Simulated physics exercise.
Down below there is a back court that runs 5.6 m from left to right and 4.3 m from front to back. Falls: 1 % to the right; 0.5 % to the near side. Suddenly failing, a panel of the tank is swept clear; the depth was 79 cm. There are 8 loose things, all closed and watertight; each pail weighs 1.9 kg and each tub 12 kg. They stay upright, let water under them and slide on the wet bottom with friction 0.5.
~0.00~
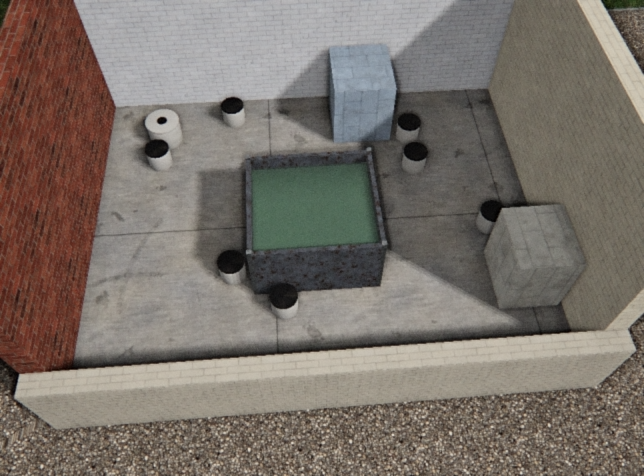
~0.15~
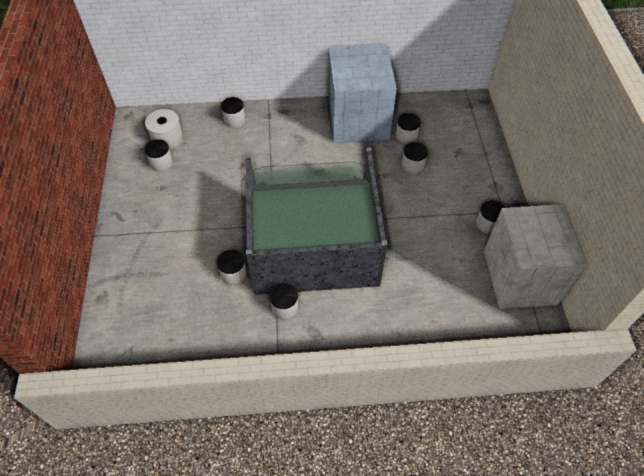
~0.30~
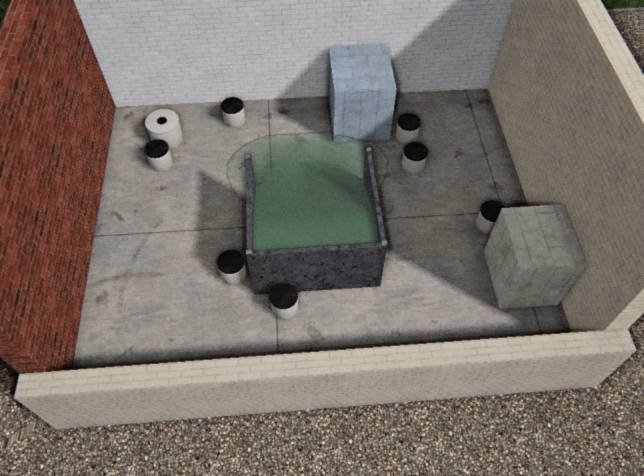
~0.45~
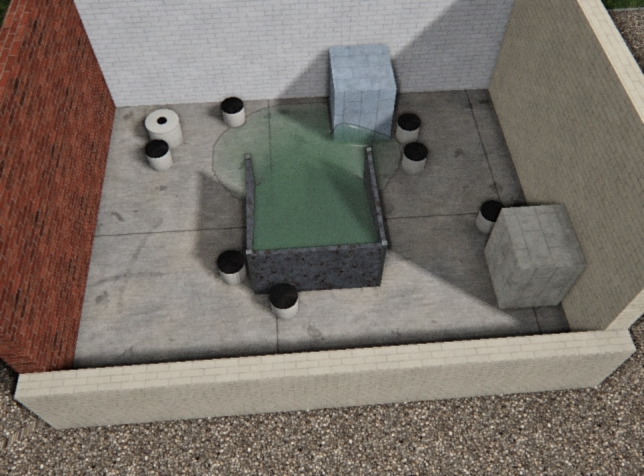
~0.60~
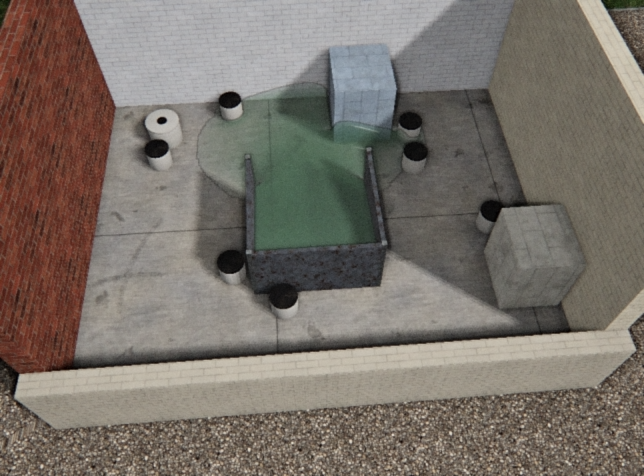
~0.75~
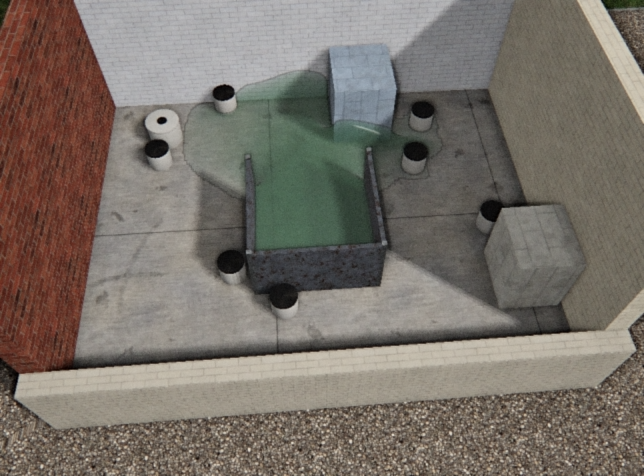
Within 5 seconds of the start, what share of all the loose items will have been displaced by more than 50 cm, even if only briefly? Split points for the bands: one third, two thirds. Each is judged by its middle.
Highest of the three bands.
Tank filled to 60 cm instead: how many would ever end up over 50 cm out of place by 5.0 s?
In that case 6 of them.
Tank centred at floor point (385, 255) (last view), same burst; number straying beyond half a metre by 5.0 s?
6.
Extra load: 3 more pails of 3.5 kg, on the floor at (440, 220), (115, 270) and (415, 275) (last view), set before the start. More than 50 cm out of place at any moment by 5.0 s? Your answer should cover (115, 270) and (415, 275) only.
Above, below.
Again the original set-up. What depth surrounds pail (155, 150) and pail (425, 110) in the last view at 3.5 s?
Depth approx. 7 cm / 8 cm.
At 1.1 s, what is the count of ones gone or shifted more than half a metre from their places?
At that time I count 2.
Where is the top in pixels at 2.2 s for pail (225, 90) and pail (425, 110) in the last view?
Somewhere around (107, 143) and (481, 79).
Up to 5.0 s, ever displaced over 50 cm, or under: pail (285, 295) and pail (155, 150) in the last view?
Result, in order: Below the line; above the line.
After 1.1 s 2 of 8 are over 50 cm from their spots; 1 afloat.
After 2.2 s 5 of 8 are over 50 cm from their spots; 3 afloat.
After 3.5 s 6 of 8 are over 50 cm from their spots; 5 afloat.
After 5.0 s 6 of 8 are over 50 cm from their spots, and 7 have been at some point; 7 afloat.
